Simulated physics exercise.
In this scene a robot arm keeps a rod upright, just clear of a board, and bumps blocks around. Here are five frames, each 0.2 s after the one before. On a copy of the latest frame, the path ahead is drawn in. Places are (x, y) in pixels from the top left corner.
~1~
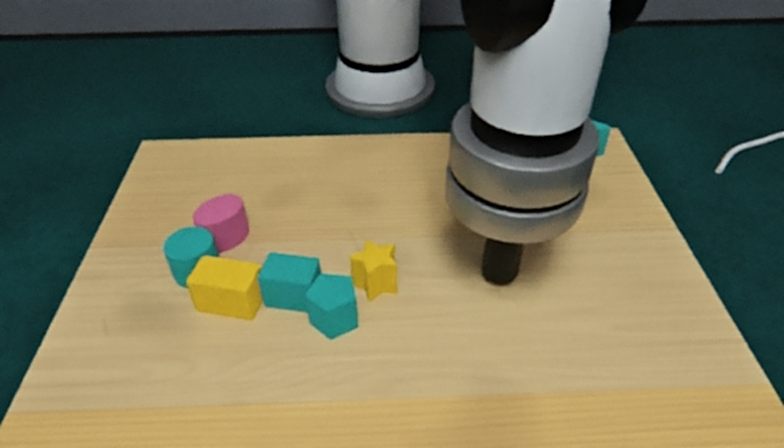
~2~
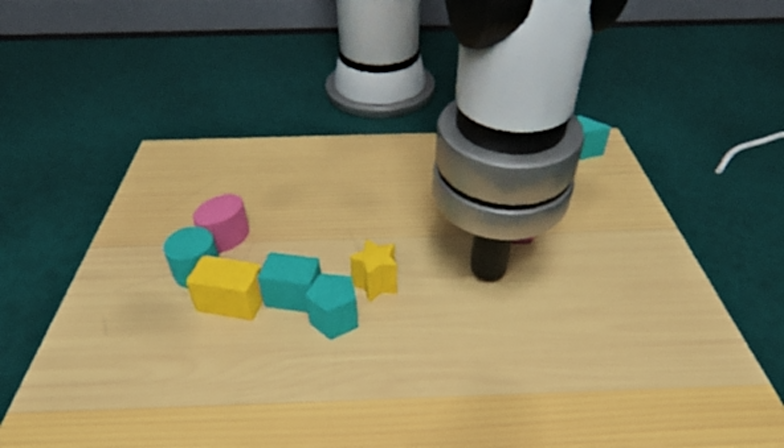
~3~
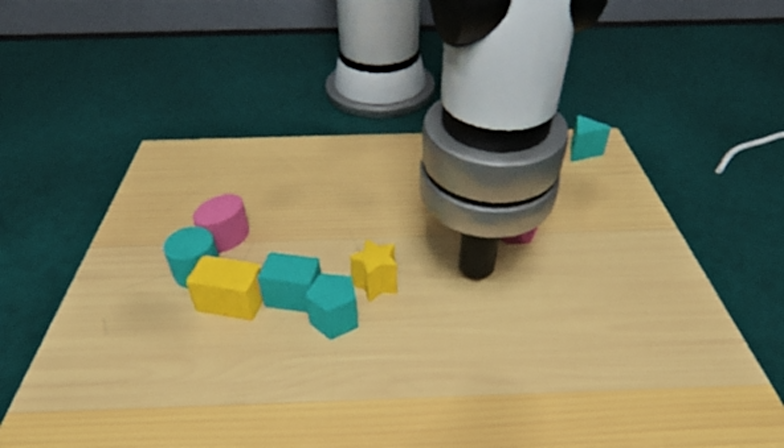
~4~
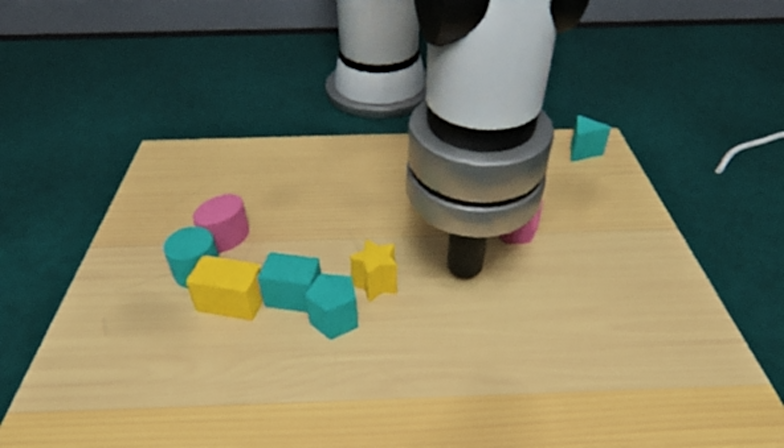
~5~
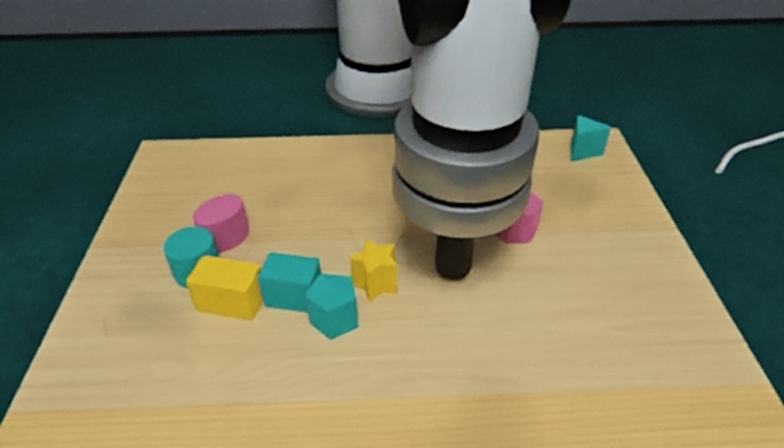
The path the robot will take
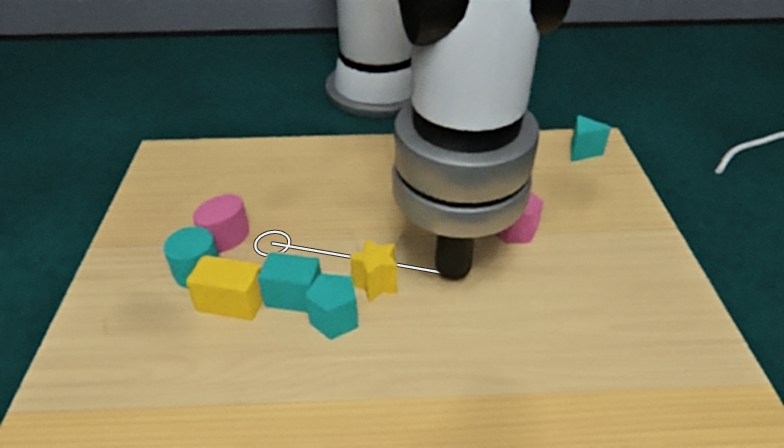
A white robot arm with a silver collar and dark rod slides slowly leftward above a pale wooden board on a dark green surface, seen from a raised, unmoving viewpoint. Pink, teal and yellow blocks cluster at left, with a yellow star at their right end. The arm's shift uncovers a teal triangular block near the far right corner, then a pink block behind the rod, while every block stays still.
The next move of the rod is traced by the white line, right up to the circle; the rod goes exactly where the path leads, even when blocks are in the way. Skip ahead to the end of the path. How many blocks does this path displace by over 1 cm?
One.
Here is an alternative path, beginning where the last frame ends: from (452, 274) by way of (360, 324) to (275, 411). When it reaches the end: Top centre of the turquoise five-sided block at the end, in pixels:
The point I'd pick in the picture is (285, 307).
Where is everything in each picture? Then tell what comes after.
In the first frame, tip of the rod (500, 271), middles of tops, pink oval (218, 208), yellow star block (375, 255).
In the second frame, rod (488, 268), nothing pushed.
In the third frame, rod (477, 266), nothing pushed.
In the fourth frame, rod (465, 265), nothing pushed.
In the fifth frame, rod (453, 266), pink oval (218, 208), yellow star block (375, 255).
The line goes from (452, 274) directly to (272, 243).
What follows on the original path. One third of the way, rod (389, 255); yellow star block (363, 257), turned 35° anticlockwise.
Two thirds of the way, rod (328, 245); yellow star block (354, 255), turned 80° anticlockwise.
At the end, rod (271, 235); pink oval unmoved; yellow star block (354, 255), turned 80° anticlockwise.
